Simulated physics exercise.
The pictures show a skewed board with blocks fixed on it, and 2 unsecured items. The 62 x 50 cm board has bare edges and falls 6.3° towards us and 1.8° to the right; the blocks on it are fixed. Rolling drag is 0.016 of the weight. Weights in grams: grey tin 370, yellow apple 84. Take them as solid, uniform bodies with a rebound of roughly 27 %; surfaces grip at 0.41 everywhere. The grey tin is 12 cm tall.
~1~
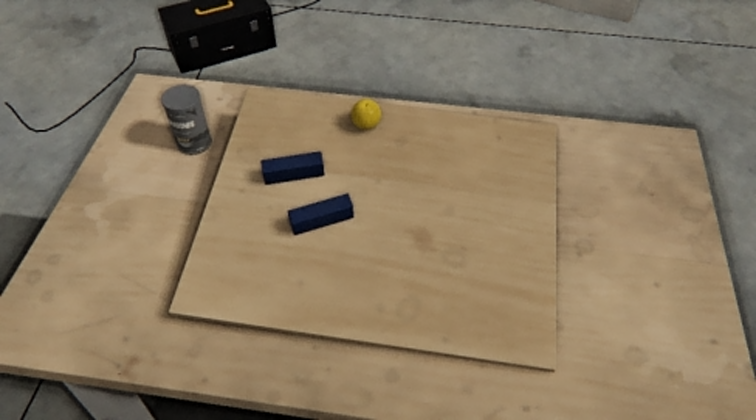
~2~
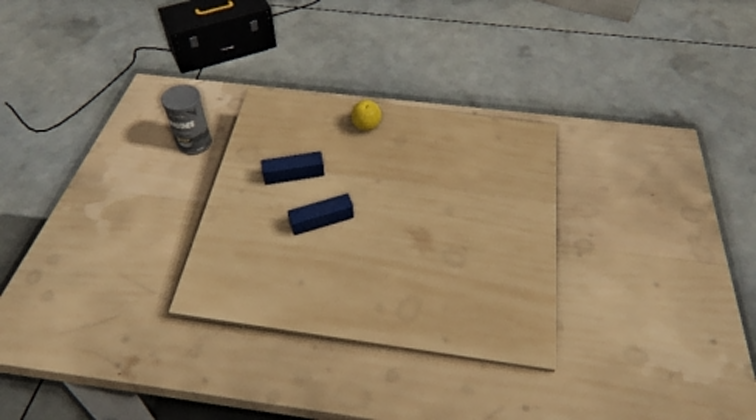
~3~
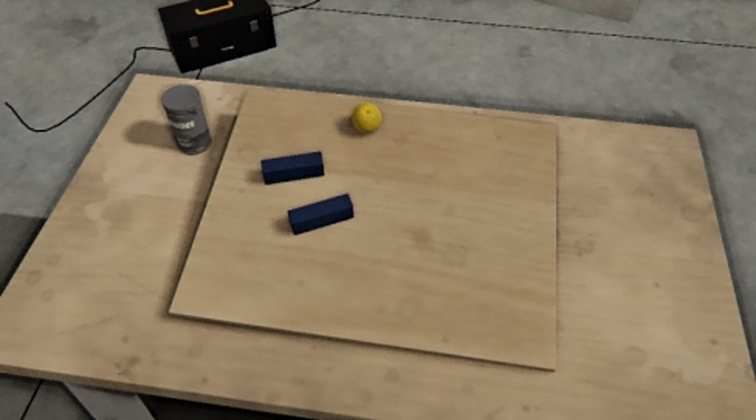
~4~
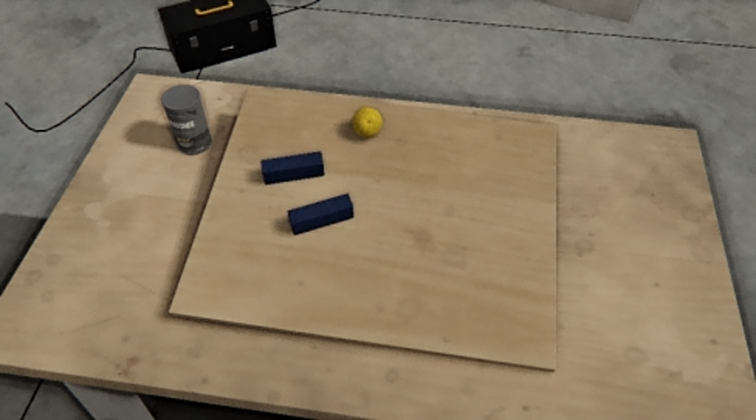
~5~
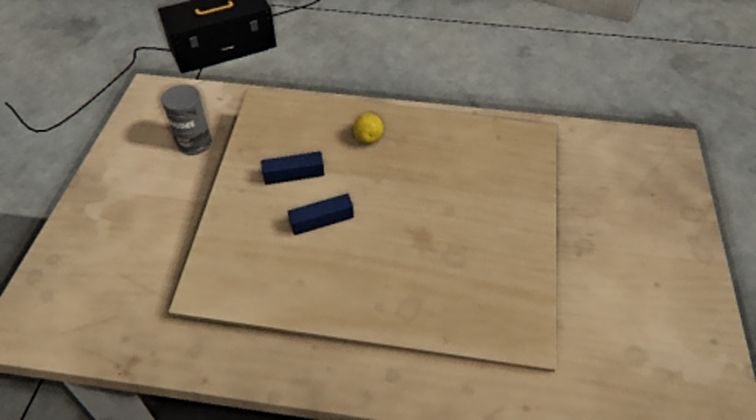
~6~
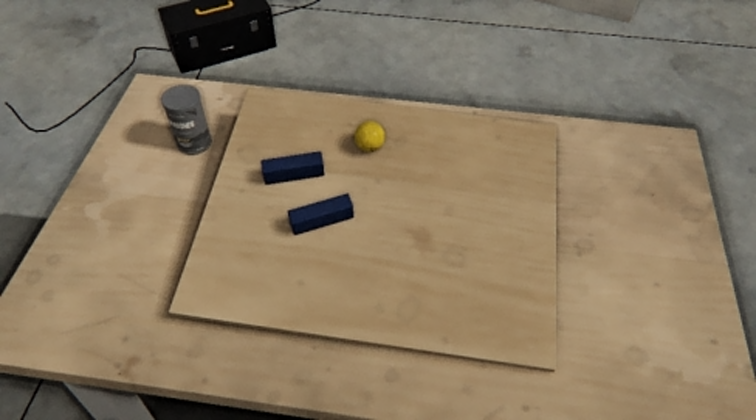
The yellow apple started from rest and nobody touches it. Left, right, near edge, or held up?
It comes to this: Near edge.
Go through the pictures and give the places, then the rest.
In the first frame, 44 cm of board to the near edge; yellow apple (366, 115); grey tin (188, 121).
In the second frame, 44 cm of board to the near edge; yellow apple (366, 116); grey tin (188, 121).
In the third frame, 43 cm of board to the near edge; yellow apple (366, 118); grey tin (188, 121).
In the fourth frame, 42 cm of board to the near edge; yellow apple (367, 123); grey tin (188, 121).
In the fifth frame, 41 cm of board to the near edge; yellow apple (369, 128); grey tin (188, 121).
In the sixth frame, 39 cm of board to the near edge; yellow apple (370, 137); grey tin (188, 121).
Then, 0.30 s later than the last frame, 28 cm of board to the near edge; yellow apple near (377, 186).
Then, 0.60 s later than the last frame, 11 cm of board to the near edge; yellow apple near (391, 275).
Then, 0.80 s later than the last frame, it has gone over the near edge; yellow apple near (405, 367).
Then, 1.00 s later than the last frame, it has gone over the near edge.
When it is over, it has gone over the near edge; grey tin within 8 cm of the start.
